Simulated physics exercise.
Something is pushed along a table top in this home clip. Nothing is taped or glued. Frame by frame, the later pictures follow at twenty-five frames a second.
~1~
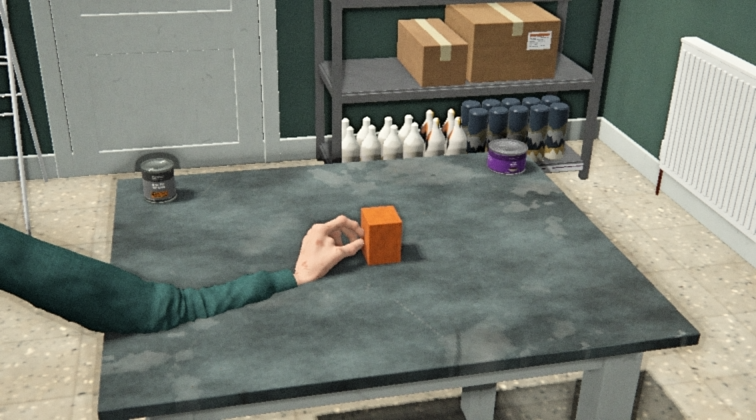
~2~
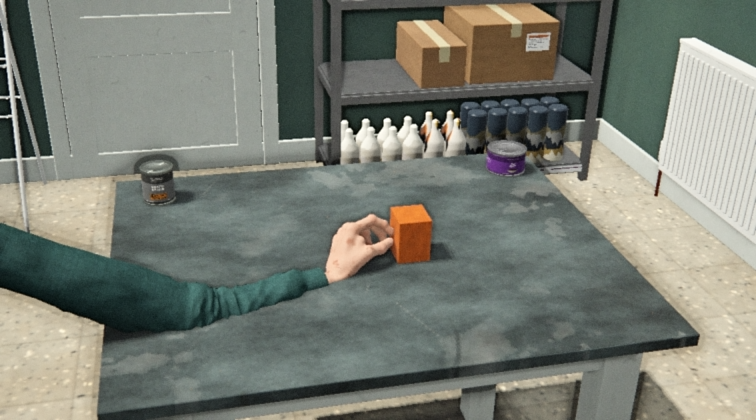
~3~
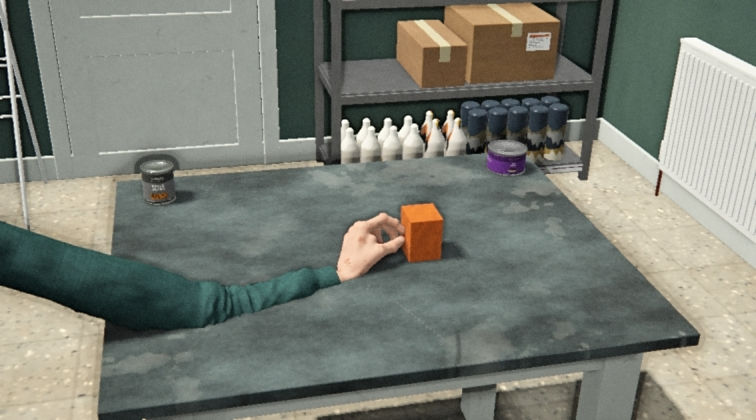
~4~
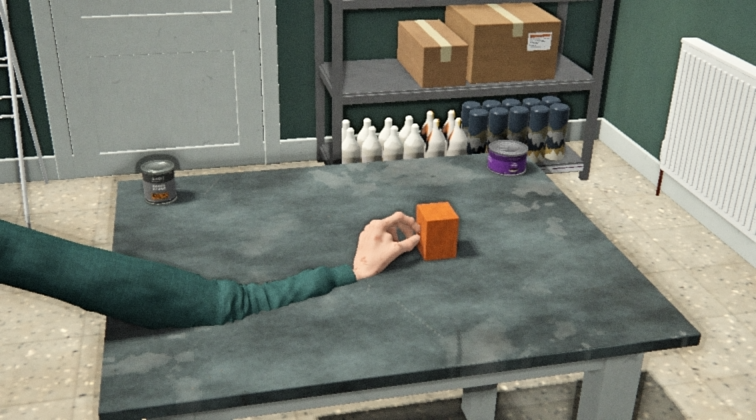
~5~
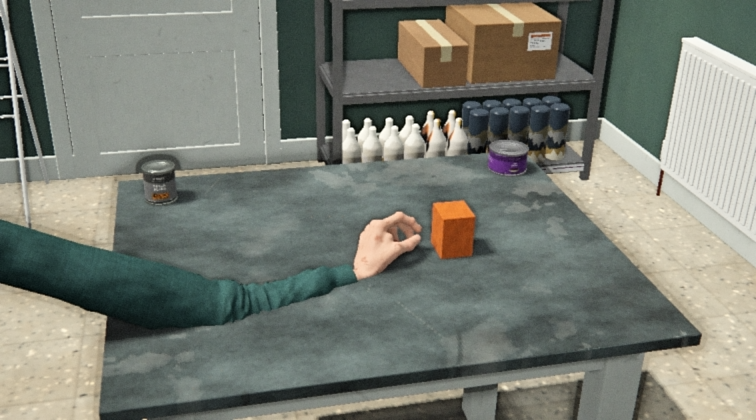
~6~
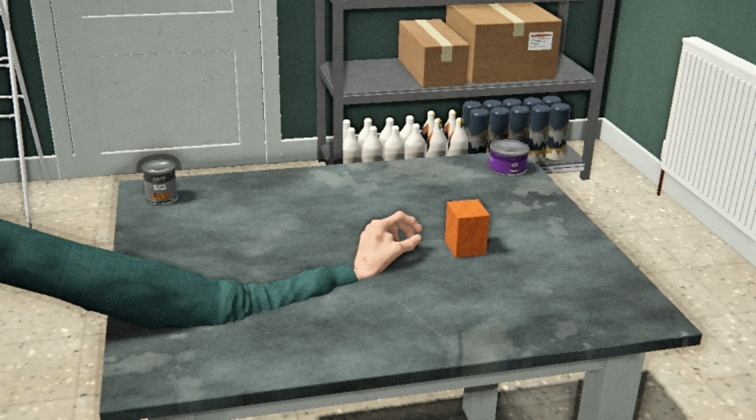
An orange block slides to the right across a dark table top, pushed by a hand in a green sleeve; the hand then stays still while the block moves farther right, opening a gap between them.
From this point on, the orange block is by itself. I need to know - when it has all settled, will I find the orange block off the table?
Oh, it hangs on to the table this time.
Then, 0.10 s on from there, orange block shifted well along near (493, 226).
Then, 0.20 s on from there, orange block shifted well along near (507, 224).
In the end, moved from the start, orange block. At the end, from the last picture's camera, orange block near (510, 224).
